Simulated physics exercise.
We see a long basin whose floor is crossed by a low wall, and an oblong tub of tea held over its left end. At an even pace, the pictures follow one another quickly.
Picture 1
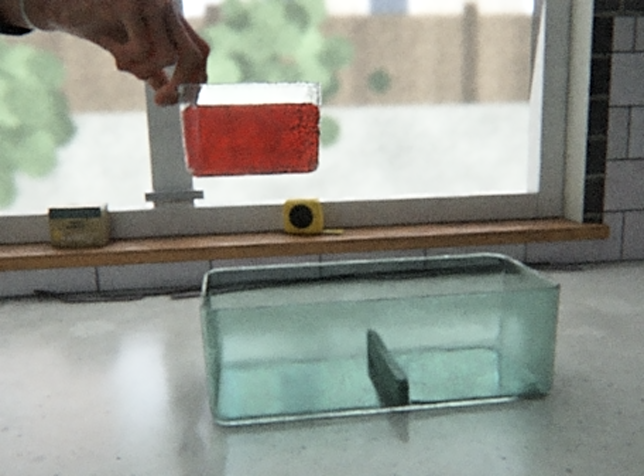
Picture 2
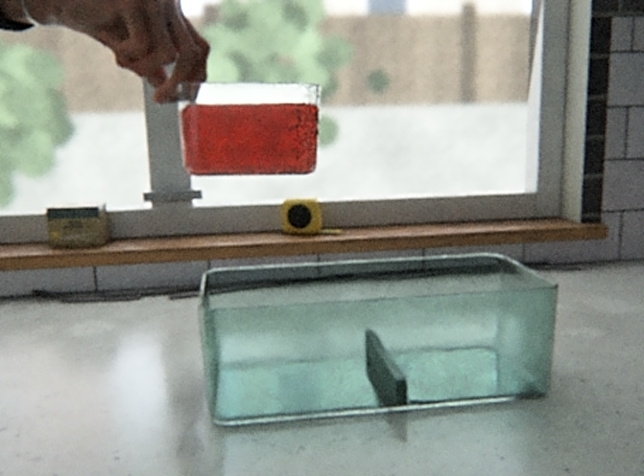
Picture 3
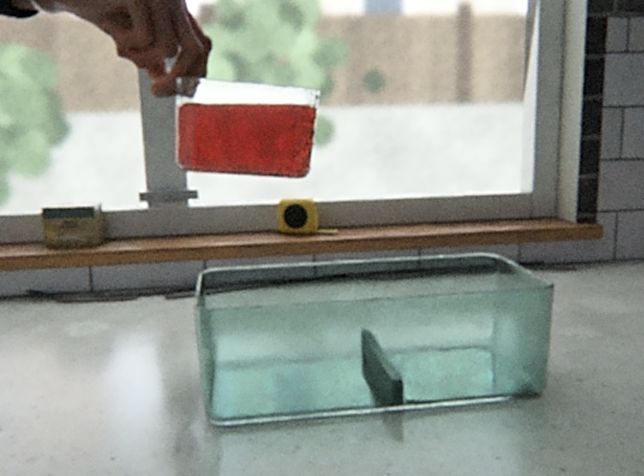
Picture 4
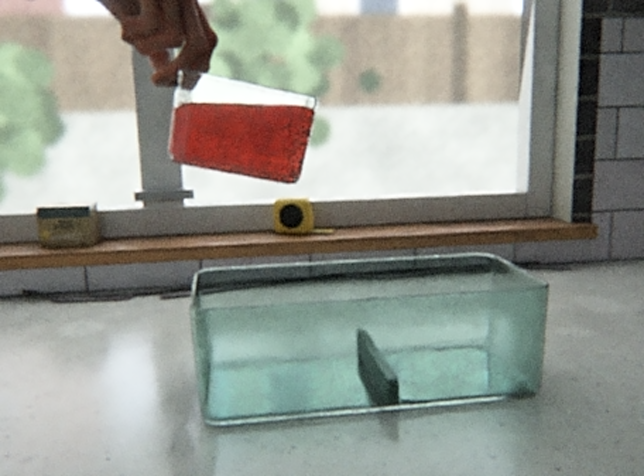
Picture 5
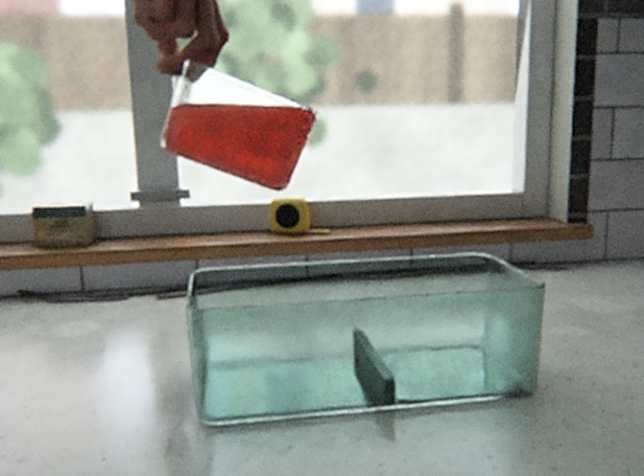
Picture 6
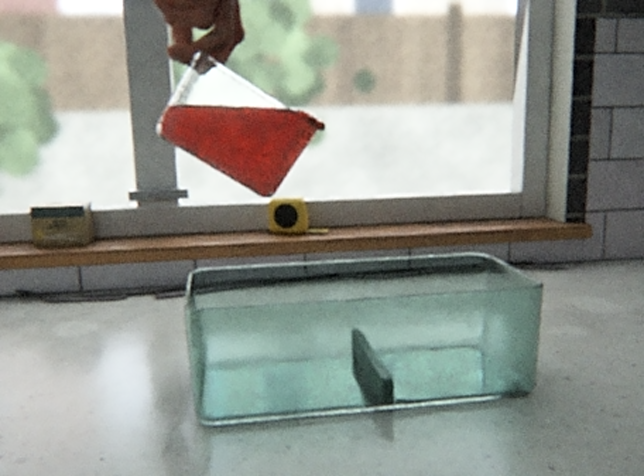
On a counter by a window, a hand tilting a clear tub of red liquid steadily rightward above a long, low-walled glass basin.
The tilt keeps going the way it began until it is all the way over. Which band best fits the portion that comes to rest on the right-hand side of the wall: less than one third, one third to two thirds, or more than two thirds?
Reaches a third, not past two thirds.
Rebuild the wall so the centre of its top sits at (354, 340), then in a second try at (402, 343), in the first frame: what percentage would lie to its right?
Try 1: Some 75 %; try 2: 35 %.
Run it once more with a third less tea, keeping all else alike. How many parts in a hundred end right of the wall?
Result: Around 35 per cent.
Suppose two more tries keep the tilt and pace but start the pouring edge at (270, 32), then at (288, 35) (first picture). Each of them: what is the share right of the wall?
Roughly 25 per cent, then roughly 45 per cent.
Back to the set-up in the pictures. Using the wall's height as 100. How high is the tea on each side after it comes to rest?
40 % left, 60 % right.
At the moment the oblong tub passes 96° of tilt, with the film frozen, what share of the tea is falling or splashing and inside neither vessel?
It works out to about 45 percent.
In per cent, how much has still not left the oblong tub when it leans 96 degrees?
Roughly 25 percent remains at that point.
A moment on, the oblong tub is tipped on its side and 26 per cent is still to pour, 3 is left of the wall and 29 right of it.
Next, the oblong tub is tipped right over and 3 per cent is still to pour, 33 is left of the wall and 57 right of it.
Then the oblong tub is tipped right over and 0 per cent is still to pour, 41 is left of the wall and 57 right of it.
Later the oblong tub is tipped right over and 0 per cent is still to pour, 41 is left of the wall and 58 right of it.
In the end 41 per cent lies left of the wall, 58 right of it and 1 outside.
